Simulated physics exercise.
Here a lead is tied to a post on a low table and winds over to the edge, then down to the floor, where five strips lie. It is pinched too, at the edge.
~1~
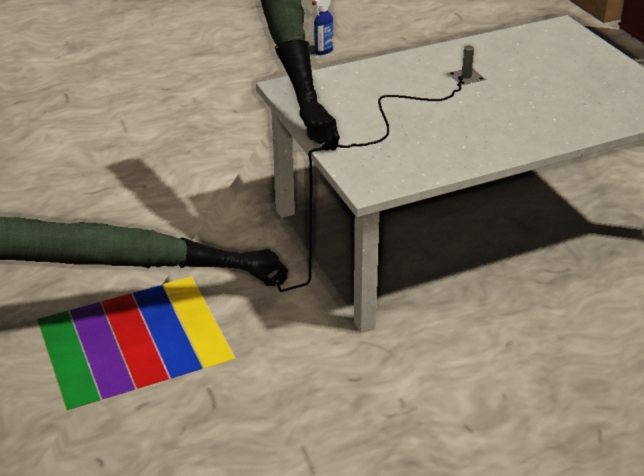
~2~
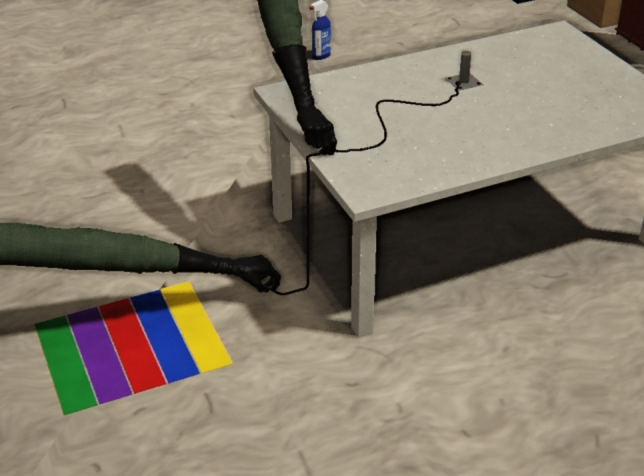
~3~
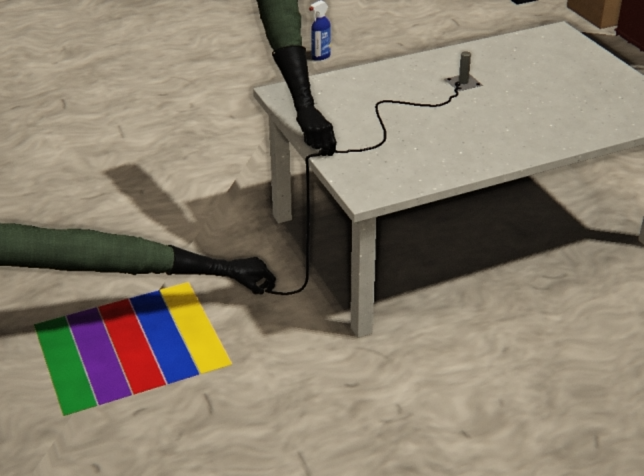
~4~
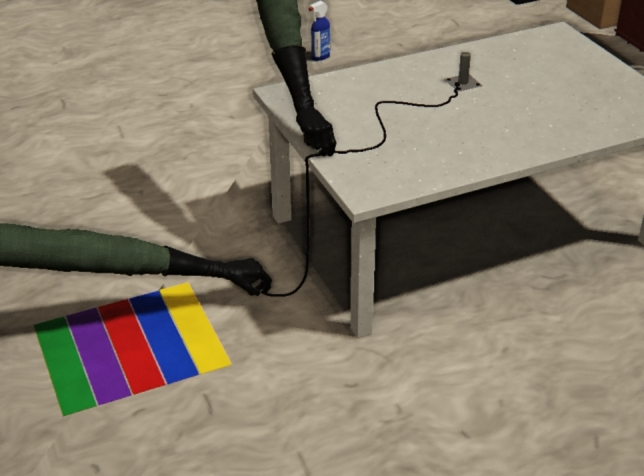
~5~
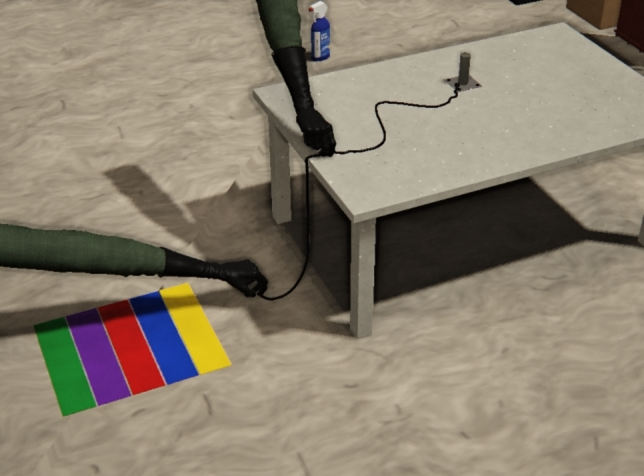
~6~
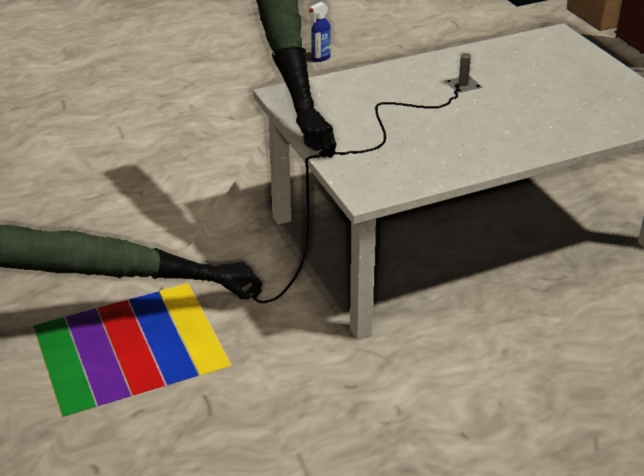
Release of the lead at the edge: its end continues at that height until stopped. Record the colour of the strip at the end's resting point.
Resting point: Purple strip.
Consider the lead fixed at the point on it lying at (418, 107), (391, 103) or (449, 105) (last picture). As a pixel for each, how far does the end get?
Approximately at (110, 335), at (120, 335) and at (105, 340), in that order.
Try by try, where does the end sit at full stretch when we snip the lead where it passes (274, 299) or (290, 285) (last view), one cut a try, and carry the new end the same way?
Respectively (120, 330) and (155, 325).
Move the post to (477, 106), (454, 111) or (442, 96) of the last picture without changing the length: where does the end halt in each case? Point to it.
Try by try, around (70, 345), (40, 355) and (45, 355).
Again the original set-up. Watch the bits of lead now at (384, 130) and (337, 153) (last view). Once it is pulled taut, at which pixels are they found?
About (328, 137), and the other about (266, 178).
Early on, end near (148, 325); over blue.
Midway, end near (111, 335); over red.
At the end of the slack, end near (89, 342); over purple. It gets as far as the purple strip.
